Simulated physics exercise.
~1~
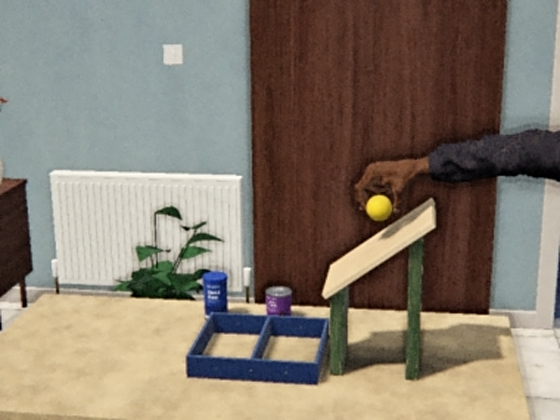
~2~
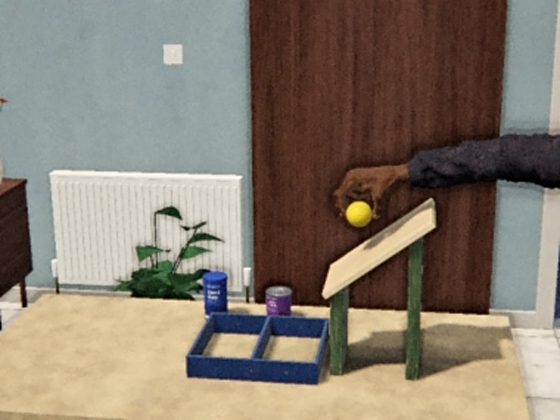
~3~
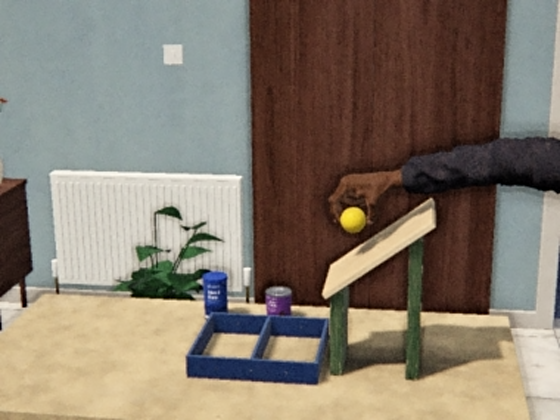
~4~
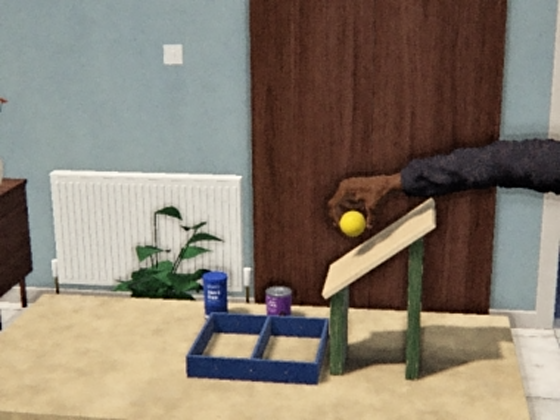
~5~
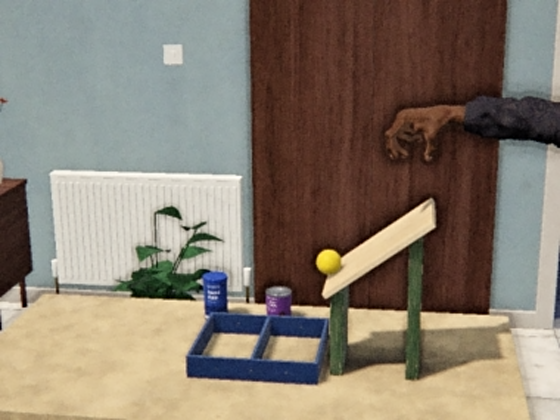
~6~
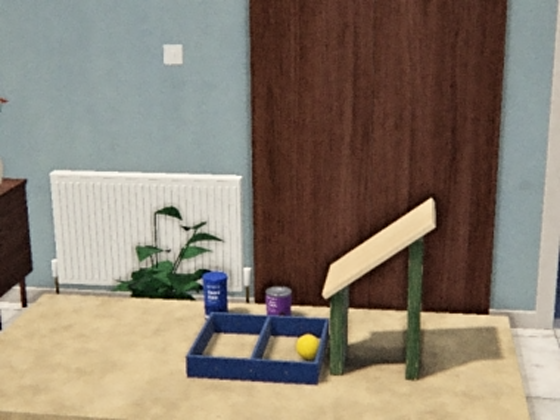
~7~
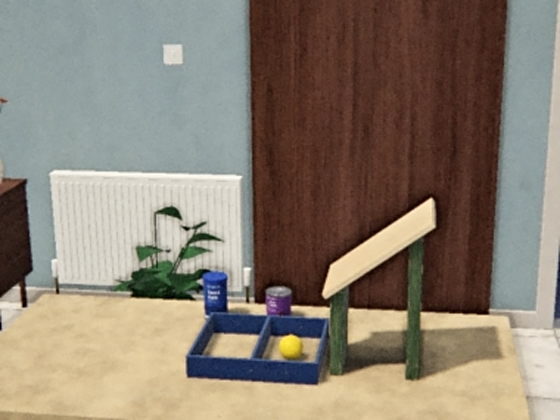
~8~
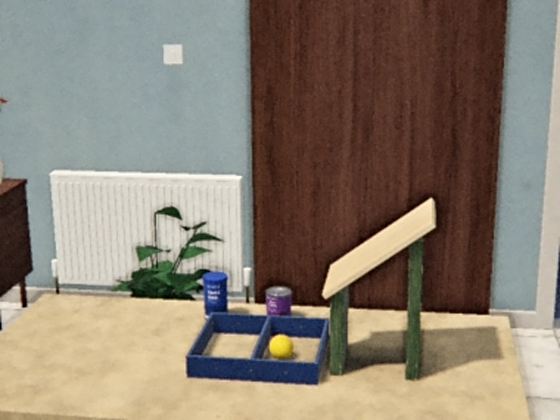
To begin with, a hand reaches in from the right, holding a yellow lemon above a sloping board on green legs, with a blue tray of two bays on the floor to its left. The hand carries the lemon left and slightly down, pausing low over the slope. It then lets go and draws back to the right, while the lemon reaches the board's lower edge. The lemon drops off into the nearer bay of the tray. It shifts a little to the left and ends up inside that bay, while the blue and purple tins behind stay in place.
